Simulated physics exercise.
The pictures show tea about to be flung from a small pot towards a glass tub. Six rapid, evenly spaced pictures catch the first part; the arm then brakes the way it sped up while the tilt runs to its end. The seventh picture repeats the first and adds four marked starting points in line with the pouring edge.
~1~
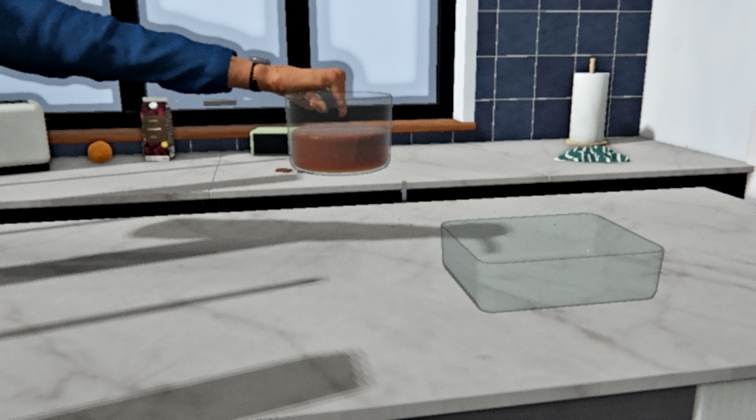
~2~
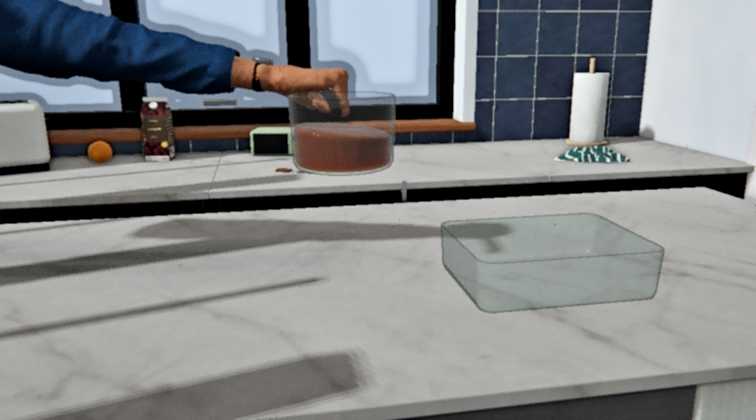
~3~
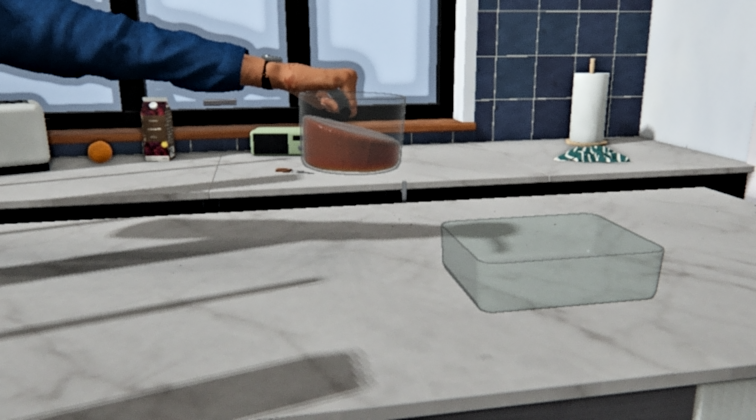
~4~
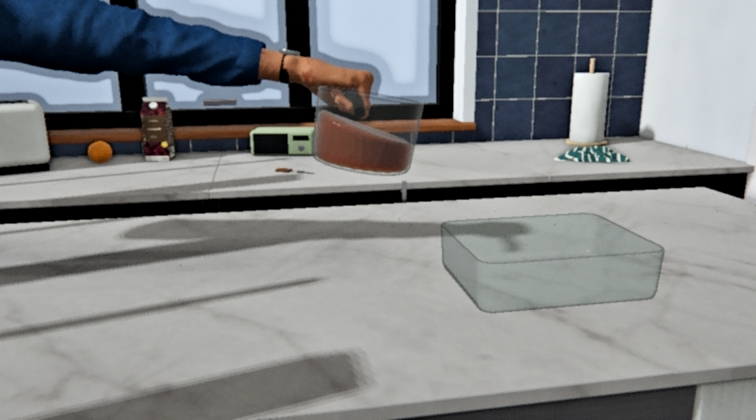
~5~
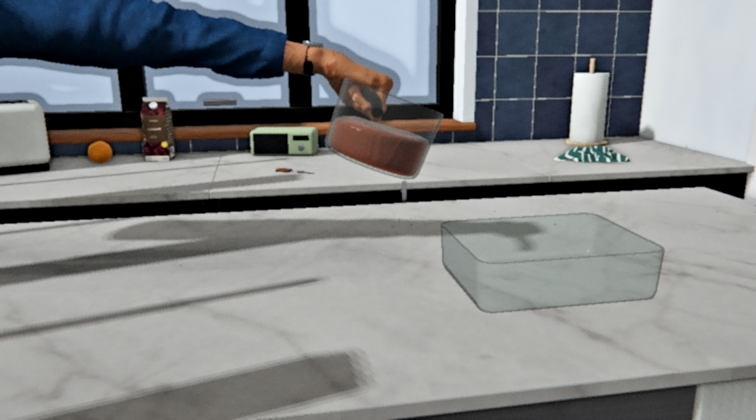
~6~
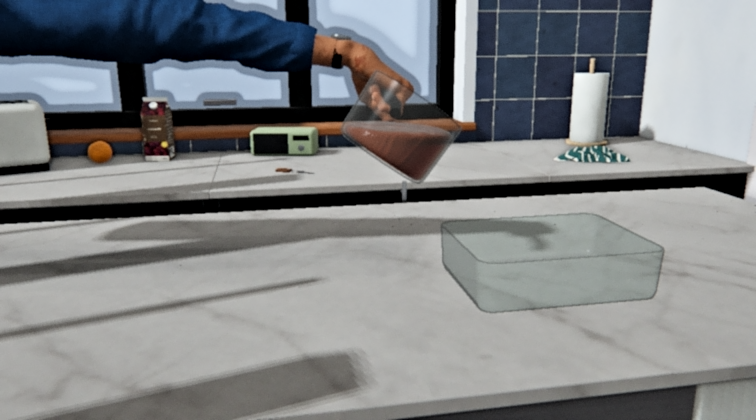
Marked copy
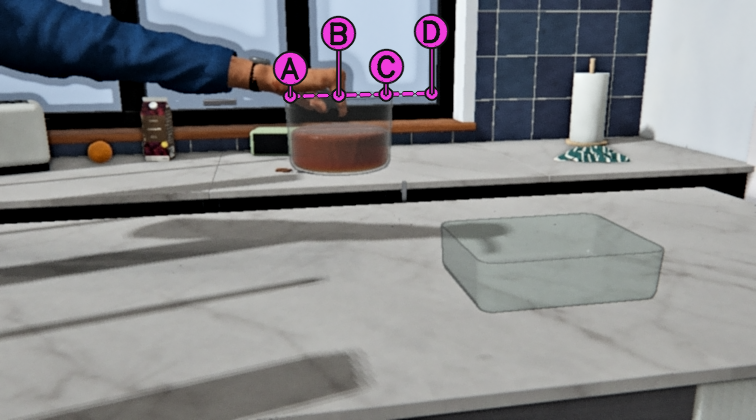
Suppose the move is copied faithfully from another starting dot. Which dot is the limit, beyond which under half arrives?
B.
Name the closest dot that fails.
Dot A.
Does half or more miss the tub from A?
Yes.
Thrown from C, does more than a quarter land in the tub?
Yes, it does.
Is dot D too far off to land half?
No, not at all.
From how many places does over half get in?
Three.
On the marked copy, A at (290, 96); B at (338, 95); C at (386, 94); D at (431, 93).
If A is chosen, about 25 % lands in the tub, 71 % falls short and 5 % goes beside or beyond.
If B is chosen, about 74 % lands in the tub, 18 % falls short and 8 % goes beside or beyond.
If C is chosen, about 84 % lands in the tub, 4 % falls short and 12 % goes beside or beyond.
If D is chosen, about 73 % lands in the tub, 3 % falls short and 24 % goes beside or beyond.
